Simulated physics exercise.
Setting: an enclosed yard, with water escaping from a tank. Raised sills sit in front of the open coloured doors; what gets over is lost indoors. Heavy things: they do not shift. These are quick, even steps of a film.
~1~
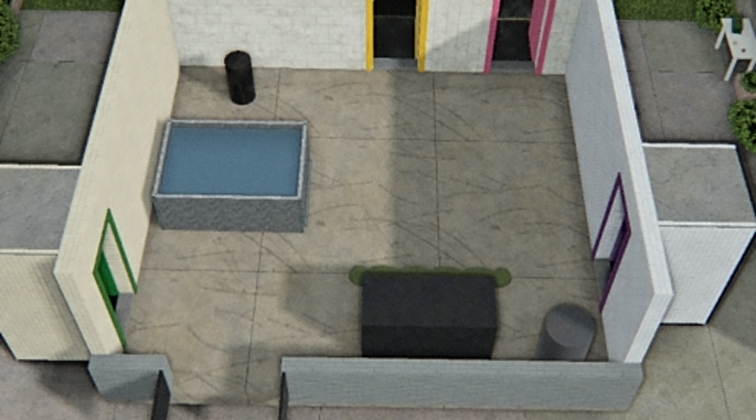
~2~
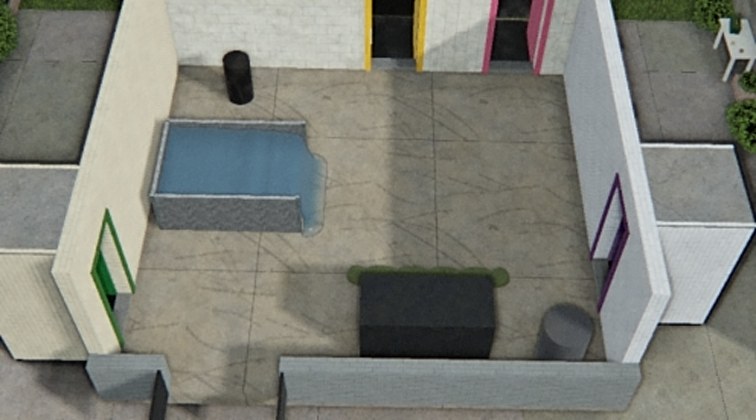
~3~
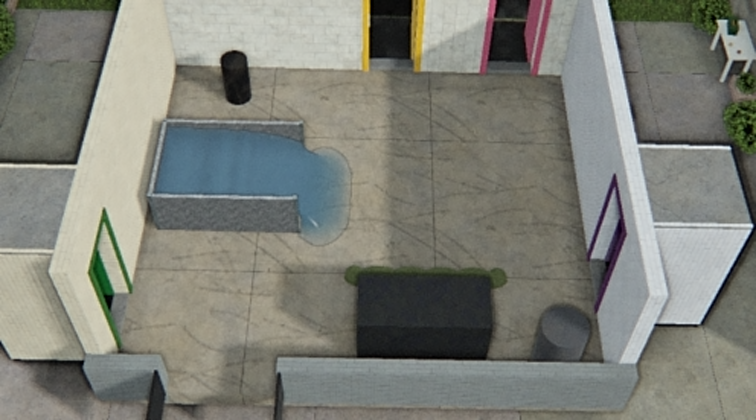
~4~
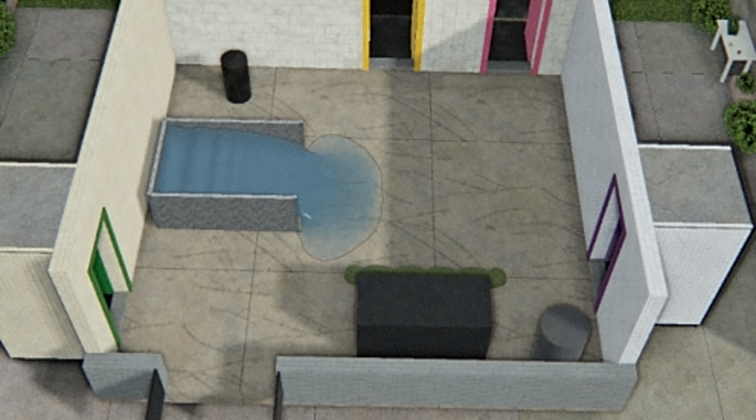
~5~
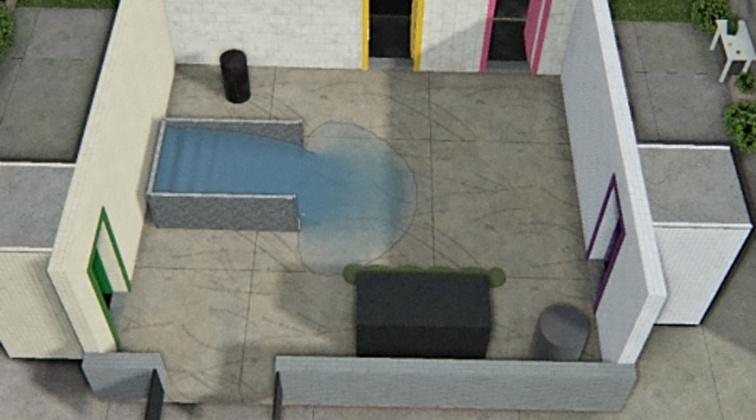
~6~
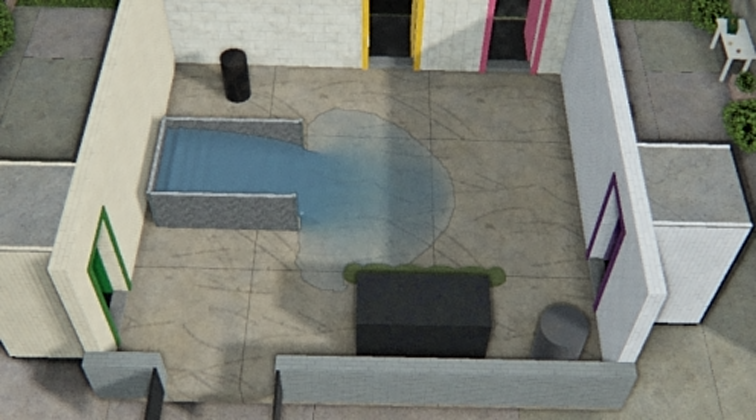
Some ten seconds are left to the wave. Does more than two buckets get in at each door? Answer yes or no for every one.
Green door: No, purple door: Yes, pink door: Yes, yellow door: No.
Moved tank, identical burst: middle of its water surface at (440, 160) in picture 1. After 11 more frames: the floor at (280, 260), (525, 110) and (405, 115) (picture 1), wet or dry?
Check in sequence: Still parched, soaked through, still parched.
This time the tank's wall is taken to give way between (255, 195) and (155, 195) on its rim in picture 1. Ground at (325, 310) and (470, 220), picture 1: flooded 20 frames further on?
Soaked, Still dry.
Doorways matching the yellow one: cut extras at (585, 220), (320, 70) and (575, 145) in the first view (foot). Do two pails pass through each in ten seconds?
Crosses the line; stays below the line; crosses the line.
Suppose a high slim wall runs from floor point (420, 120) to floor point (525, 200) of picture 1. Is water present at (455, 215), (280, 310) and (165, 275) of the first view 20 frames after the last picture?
As listed: Wet, no water, no water.
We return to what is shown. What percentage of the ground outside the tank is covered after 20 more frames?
My guess is around 50 in a hundred.
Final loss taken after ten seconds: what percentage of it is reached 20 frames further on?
Log: Around 45 %, estimated.
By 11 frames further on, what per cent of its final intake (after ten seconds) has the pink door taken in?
My estimate: Close to 0 per cent.
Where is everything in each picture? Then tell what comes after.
The tank at (233, 161) is whole and still, in the first picture.
Water pours out at (301, 181) and has run to (305, 234), in the second picture.
The front is at (332, 152), out from the gap at (298, 184), in the third picture.
The front is at (344, 252), out from the gap at (298, 184), in the fourth picture.
The front is at (411, 211), out from the gap at (298, 185), in the fifth picture.
Water pours out at (298, 184) and has run to (449, 211), in the sixth picture.
A moment on, water covers 40 % of the floor; the green door not reached, the purple door not reached, the pink door not reached, the yellow door not reached.
Next, water covers 45 % of the floor; the green door not reached, the purple door over two buckets in, the pink door wet at the sill, nothing in, the yellow door wet at the sill, nothing in.
Then, water covers 50 % of the floor; the green door not reached, the purple door far over two buckets in, the pink door over two buckets in, the yellow door wet at the sill, nothing in.
Later, water covers 60 % of the floor; the green door not reached, the purple door far over two buckets in, the pink door far over two buckets in, the yellow door wet at the sill, nothing in.
In the end, water covers 90 % of the floor; the green door not reached, the purple door far over two buckets in, the pink door far over two buckets in, the yellow door under two buckets in.
